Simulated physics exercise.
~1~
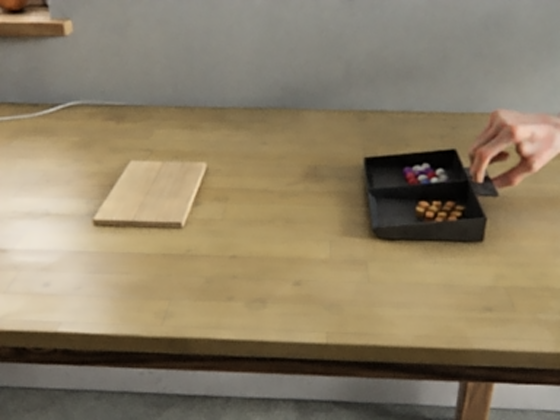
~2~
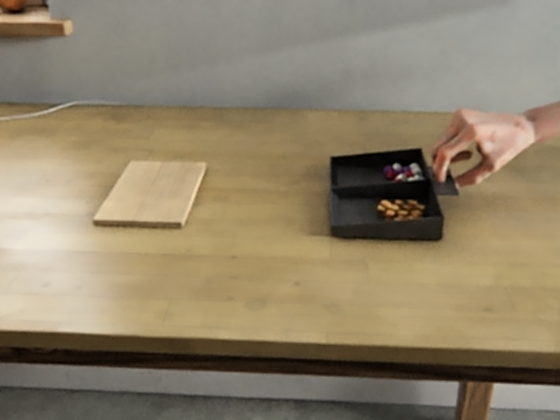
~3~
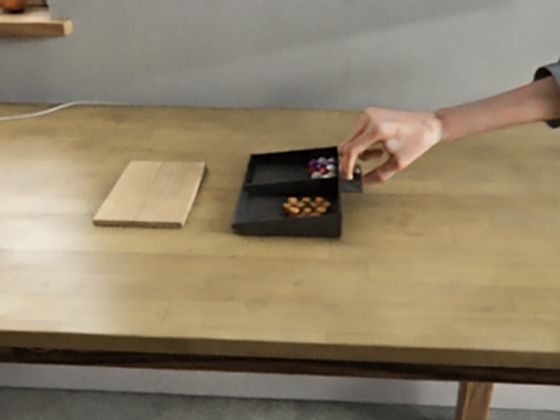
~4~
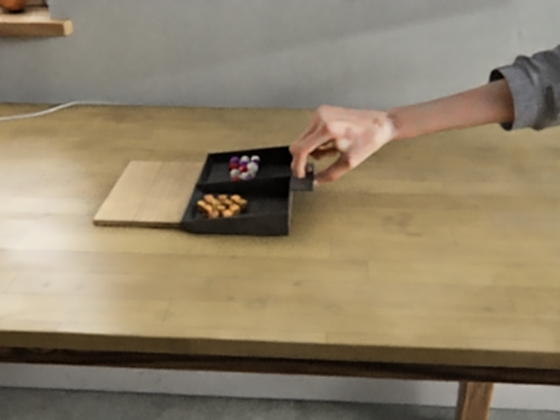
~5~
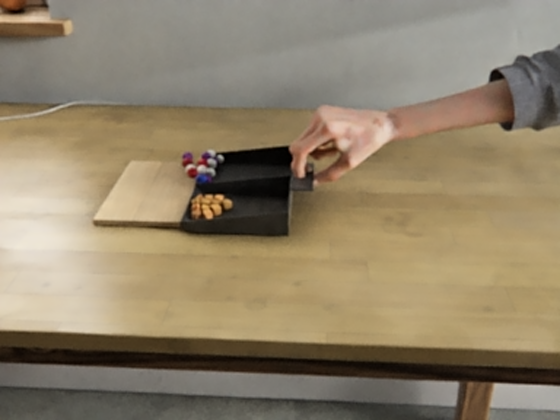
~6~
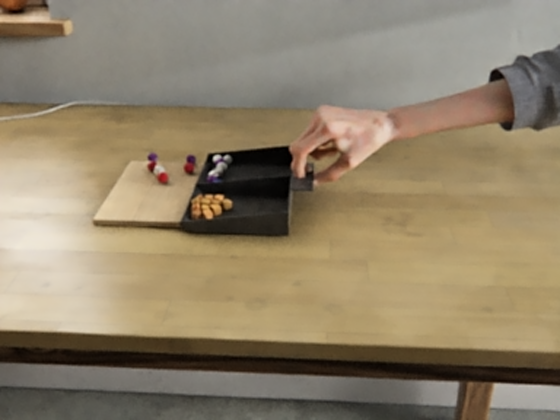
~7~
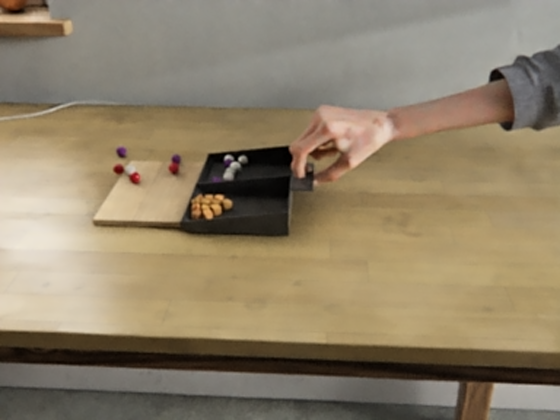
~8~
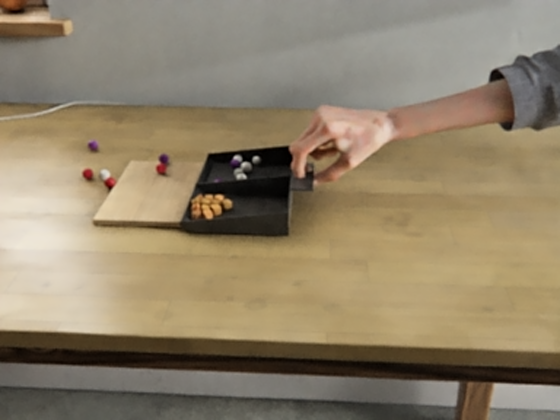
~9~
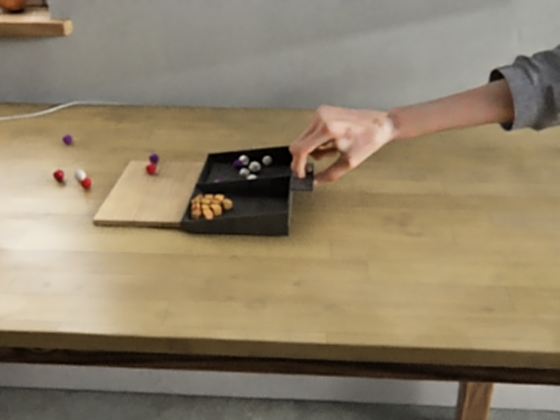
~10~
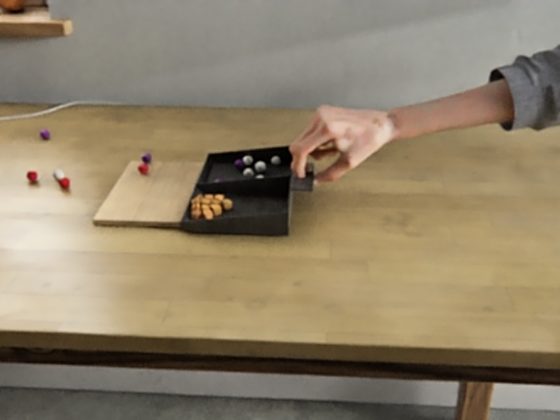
A black tray with two compartments slides left along a wooden table, pulled along by a hand gripping its right end. The nearer compartment holds small orange-brown pieces, and the farther one holds red, purple and whitish beads. The tray reaches a flat wooden board and stops against it, while both lots shift forward towards the front rim. The brown pieces gather there and stay inside, but several beads spill over the rim onto the board. Some roll on to the table at the far left, a couple remain on the board, and the rest stay in the tray, still held by the hand.
